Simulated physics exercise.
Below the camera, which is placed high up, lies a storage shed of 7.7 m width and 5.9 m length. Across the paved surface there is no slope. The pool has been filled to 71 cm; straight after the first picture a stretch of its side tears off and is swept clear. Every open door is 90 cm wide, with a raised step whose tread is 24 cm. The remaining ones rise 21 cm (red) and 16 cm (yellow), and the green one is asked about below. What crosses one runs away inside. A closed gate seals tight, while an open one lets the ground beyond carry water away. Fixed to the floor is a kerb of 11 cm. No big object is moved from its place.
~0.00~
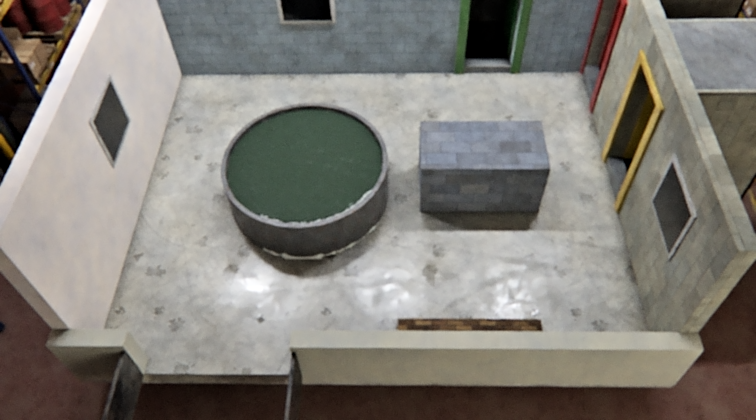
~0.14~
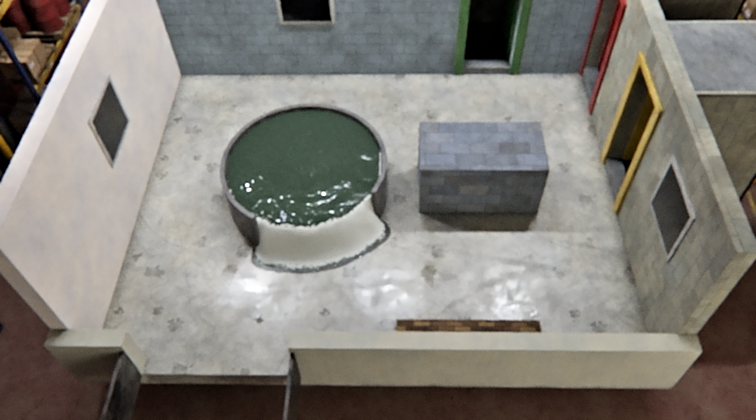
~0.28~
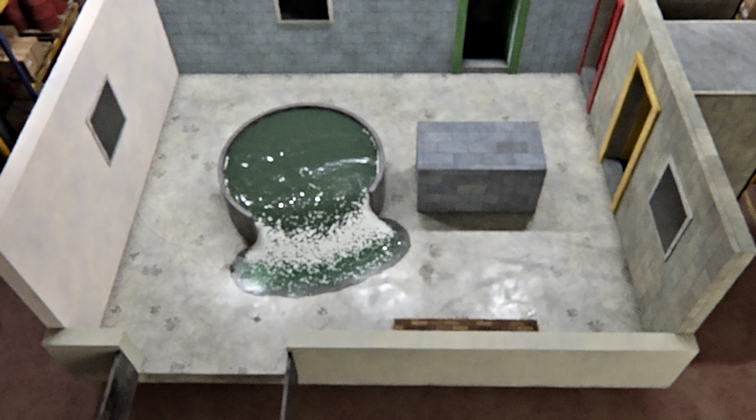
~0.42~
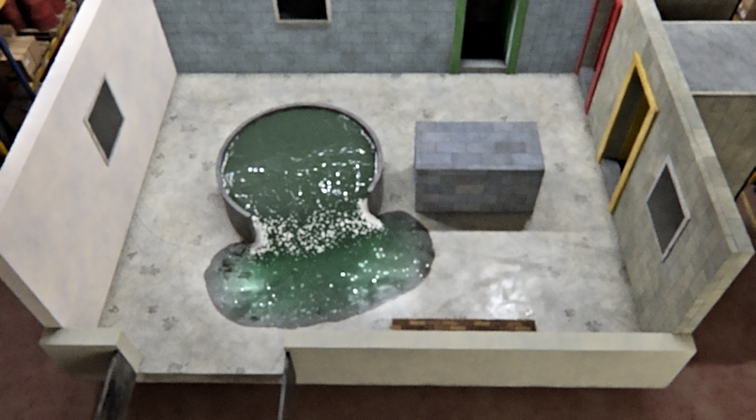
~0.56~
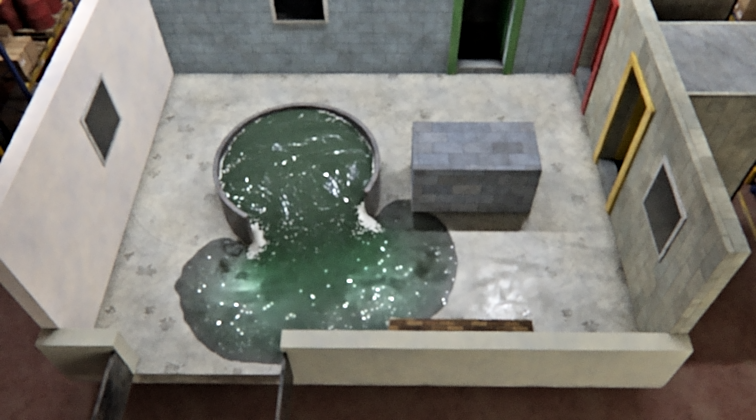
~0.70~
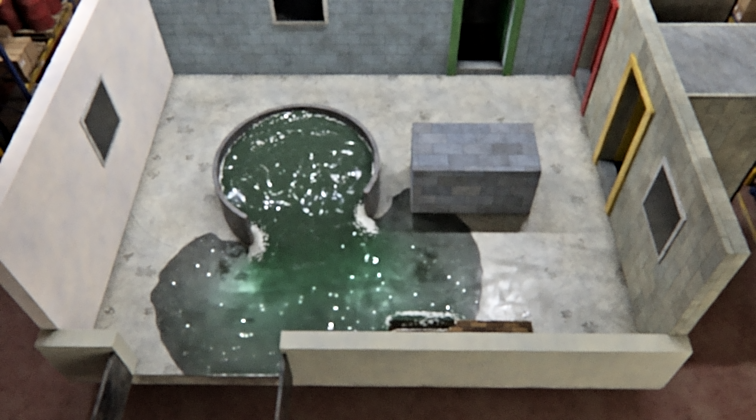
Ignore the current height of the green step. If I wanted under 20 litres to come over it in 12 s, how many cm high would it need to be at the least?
It would need to be about 8.5 cm high.
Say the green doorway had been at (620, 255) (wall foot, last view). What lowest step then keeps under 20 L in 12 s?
16 cm.
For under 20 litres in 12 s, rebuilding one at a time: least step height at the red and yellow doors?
About 14.0 cm at red and 7.0 cm at yellow.
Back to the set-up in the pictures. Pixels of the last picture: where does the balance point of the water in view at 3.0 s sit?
I'd say around (381, 262).
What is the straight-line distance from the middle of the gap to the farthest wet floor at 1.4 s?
The front sits around 4.4 m out.
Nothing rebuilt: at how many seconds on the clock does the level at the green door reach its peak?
Around 5.0 seconds.
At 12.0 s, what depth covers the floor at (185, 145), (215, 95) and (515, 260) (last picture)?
First 7, then 10, then 6 cm.
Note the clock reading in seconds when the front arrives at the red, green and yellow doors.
Red: 4.0 s; green: 4.5 s; yellow: 2.8 s.
After 1.4 s water covers 30 % of the floor, deepest (48 cm) near (346, 359); it has not reached the green door.
After 3.0 s water covers 35 % of the floor, deepest (36 cm) near (637, 362); it has not reached the green door.
After 12.0 s water covers 95 % of the floor, deepest (10 cm) near (227, 85); 6 cm at the green door, 0 litres in over its 16 cm step.
At the green door as built, the water arrived by 4.6 s and peaked near 13 cm at 5.0 s.
With a step of 7.5 cm, 30 litres would have come in within the 12 s; with 10 cm, 10 litres. So under 20 litres takes about 8.5 cm.
